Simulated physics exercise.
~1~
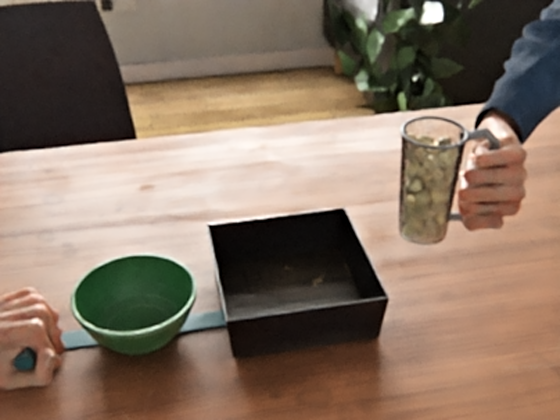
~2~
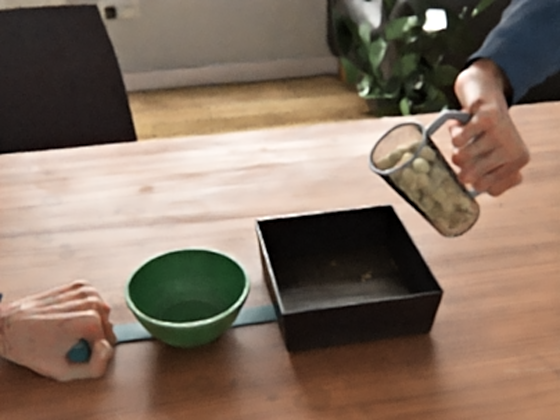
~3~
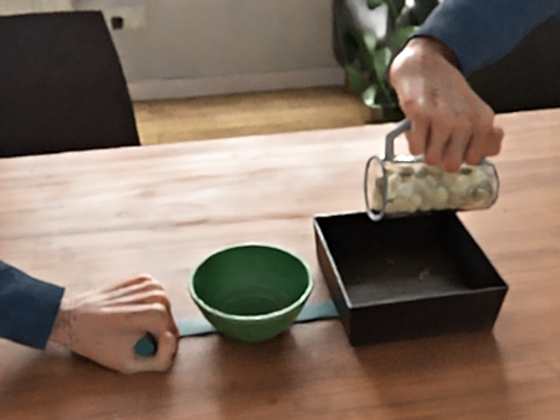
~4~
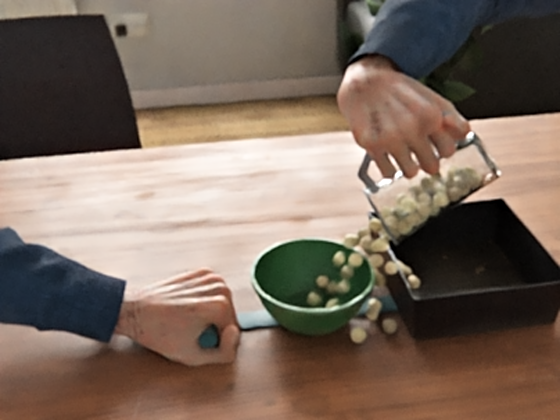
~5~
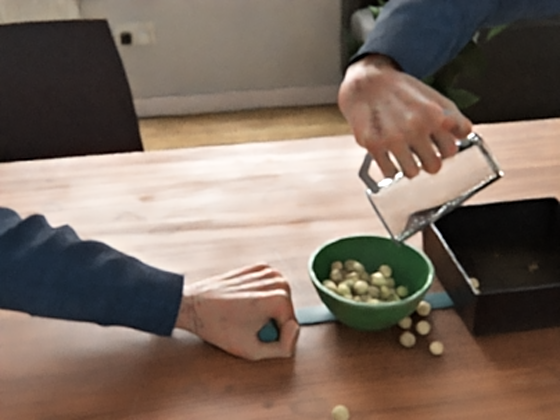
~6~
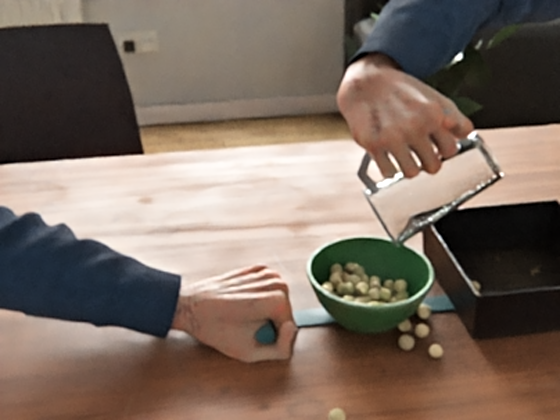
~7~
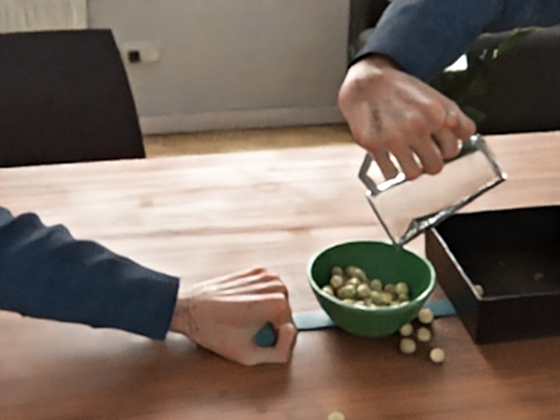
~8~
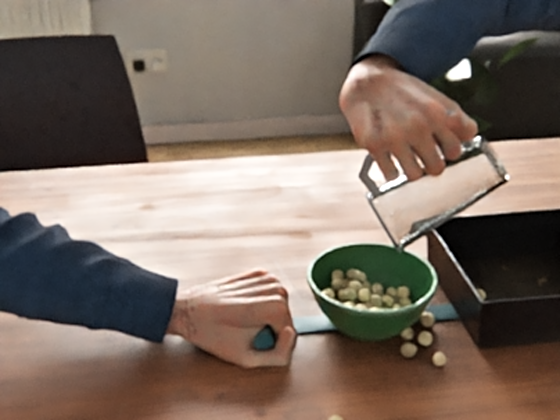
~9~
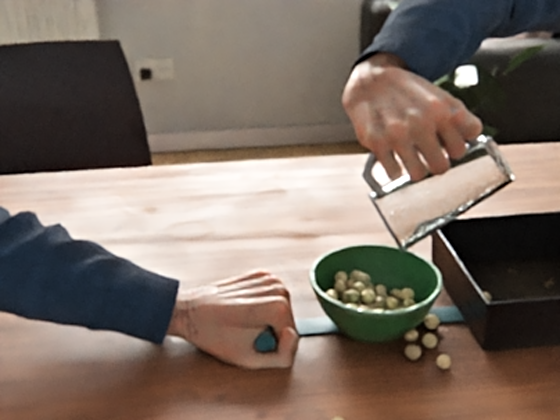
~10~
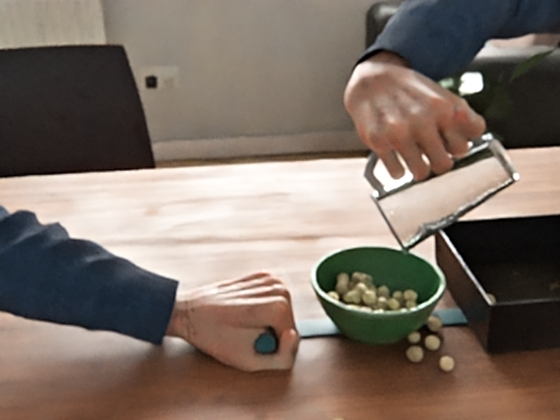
A person's left-hand fist slid a joined green bowl and black tin to the right across a wooden table while the other hand tipped a clear cup of macadamia nuts, which mostly filled the bowl, with some scattered outside and few in the tin.
